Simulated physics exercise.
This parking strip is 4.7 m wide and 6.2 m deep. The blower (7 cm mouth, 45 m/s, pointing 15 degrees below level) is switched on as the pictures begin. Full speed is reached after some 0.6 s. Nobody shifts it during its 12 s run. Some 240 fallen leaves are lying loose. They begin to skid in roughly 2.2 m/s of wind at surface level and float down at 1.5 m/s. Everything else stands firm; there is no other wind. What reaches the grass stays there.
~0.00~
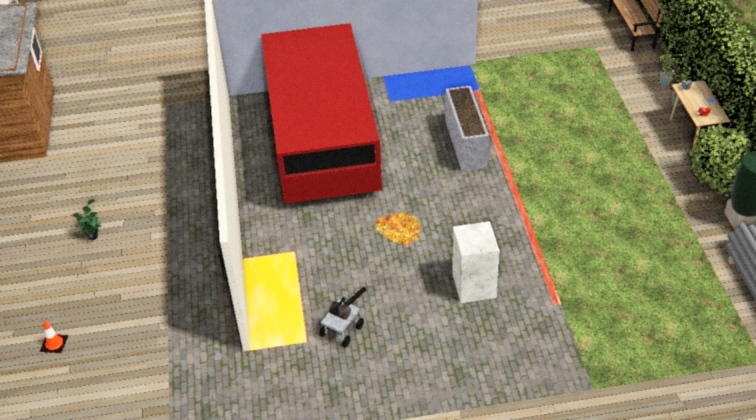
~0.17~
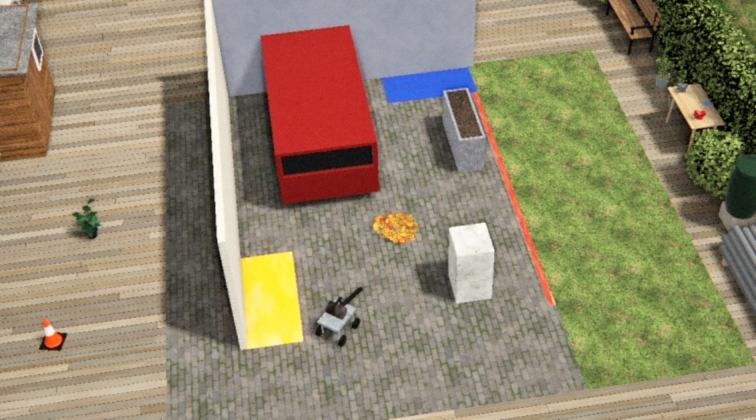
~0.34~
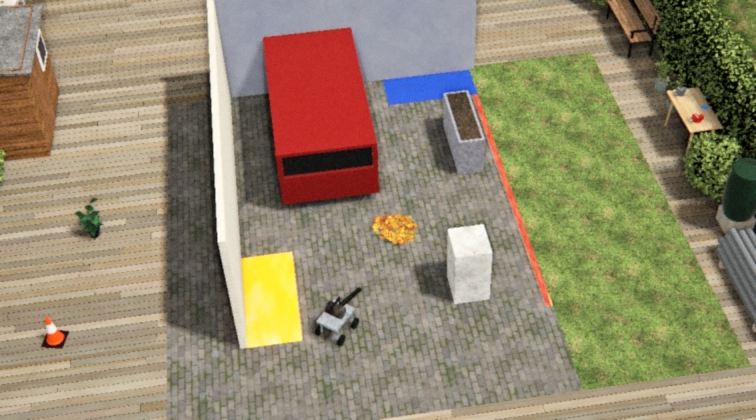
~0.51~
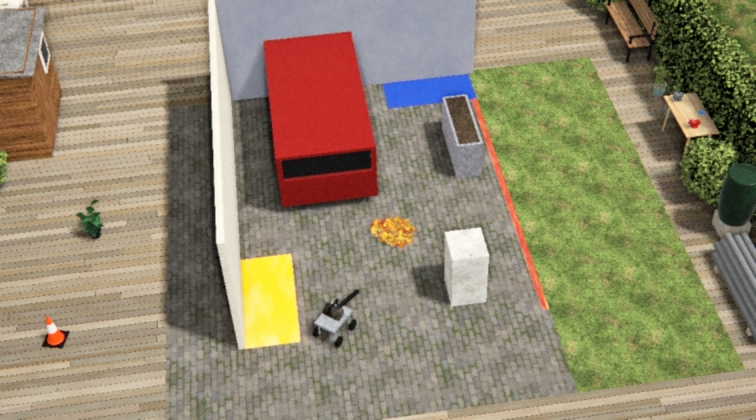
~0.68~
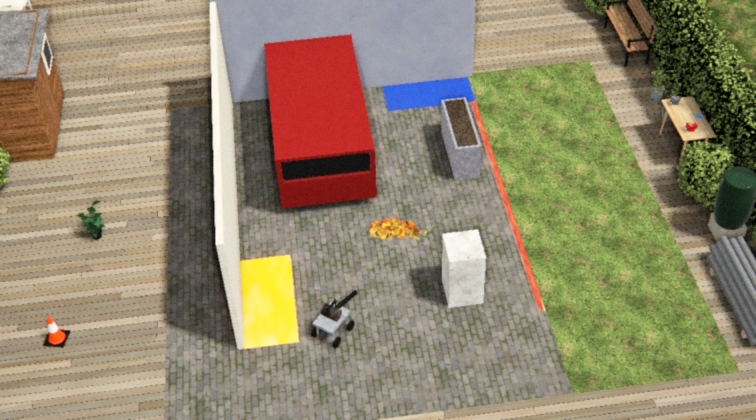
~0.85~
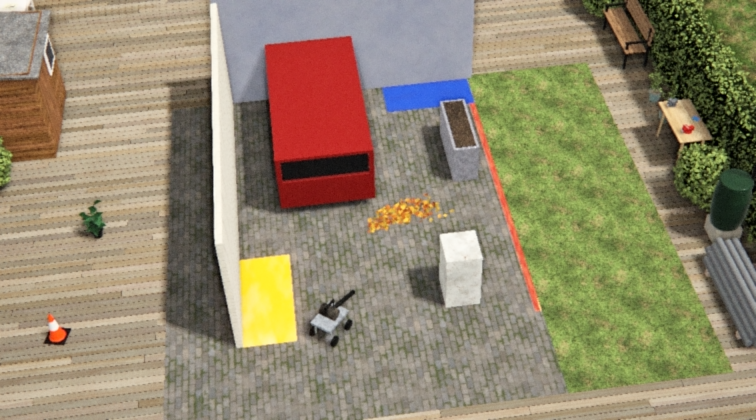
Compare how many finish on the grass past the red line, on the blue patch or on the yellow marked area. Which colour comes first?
The biggest group is at the blue one.
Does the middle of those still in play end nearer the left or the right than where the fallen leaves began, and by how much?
To the right, by about 1.2 m.
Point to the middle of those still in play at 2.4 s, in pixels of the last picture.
Near (436, 143).
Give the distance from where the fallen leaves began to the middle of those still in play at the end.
Roughly 3.8 m.
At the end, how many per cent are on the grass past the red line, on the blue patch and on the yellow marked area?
About 10 % red, 60 % blue, 0 % yellow.
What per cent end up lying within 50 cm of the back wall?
Near 40 %.
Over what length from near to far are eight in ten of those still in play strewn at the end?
Roughly 2.4 m.
After 2.4 s, 90 % are on the move or not yet settled, 9 % are on the blue patch, 8 % on the grass past the red line and 0 % on the yellow marked area; the middle of those still in play is near (436, 143).
After 3.8 s, 85 % are on the move or not yet settled, 23 % are on the blue patch, 8 % on the grass past the red line and 0 % on the yellow marked area; the middle of those still in play is near (430, 124).
After 6.6 s, 71 % are on the move or not yet settled, 45 % are on the blue patch, 8 % on the grass past the red line and 0 % on the yellow marked area; the middle of those still in play is near (431, 112).
After 12.0 s, at the end, 56 % are on the blue patch, 8 % on the grass past the red line and 0 % on the yellow marked area; the middle of those still in play is near (432, 101).
